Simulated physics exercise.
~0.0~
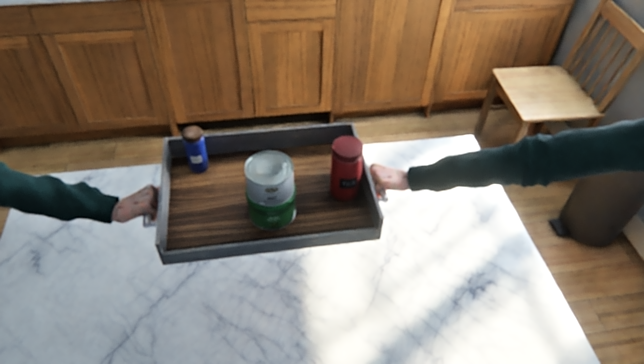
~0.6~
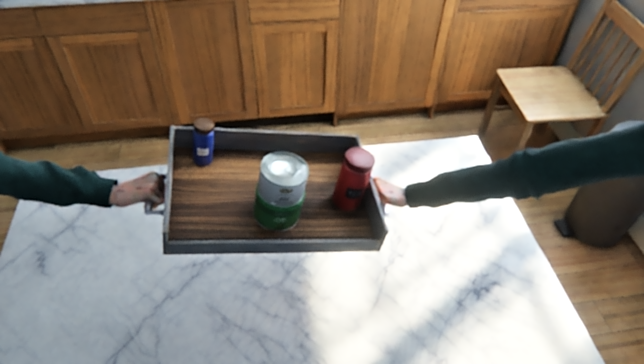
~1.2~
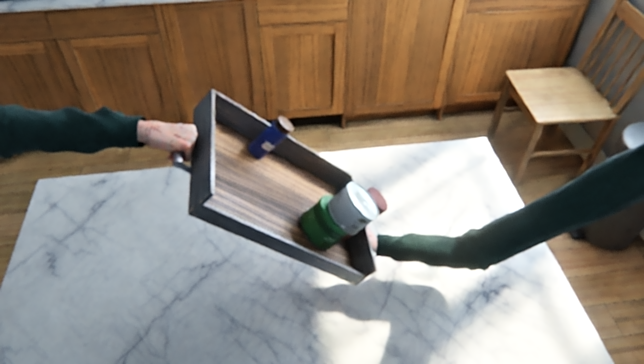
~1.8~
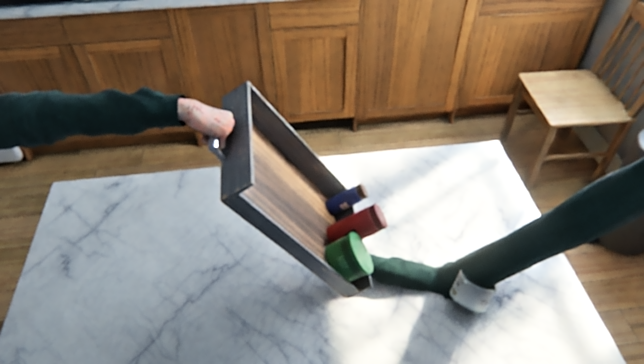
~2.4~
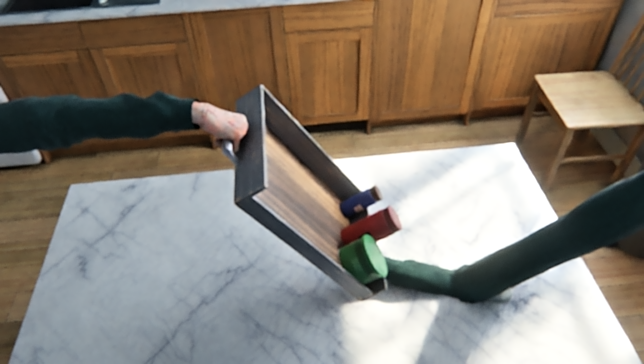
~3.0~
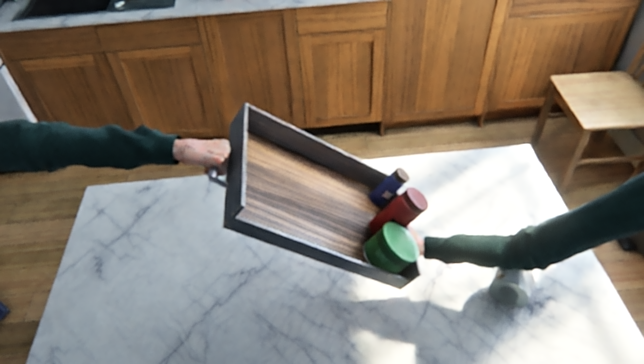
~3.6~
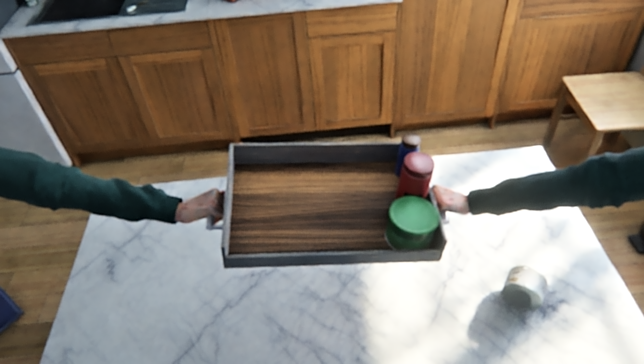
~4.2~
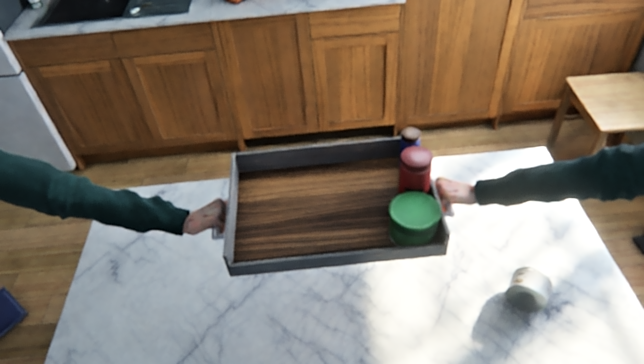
Over a marble-topped table, two hands tilt a crate steeply right, sliding containers together and spilling a white tub, then level it.
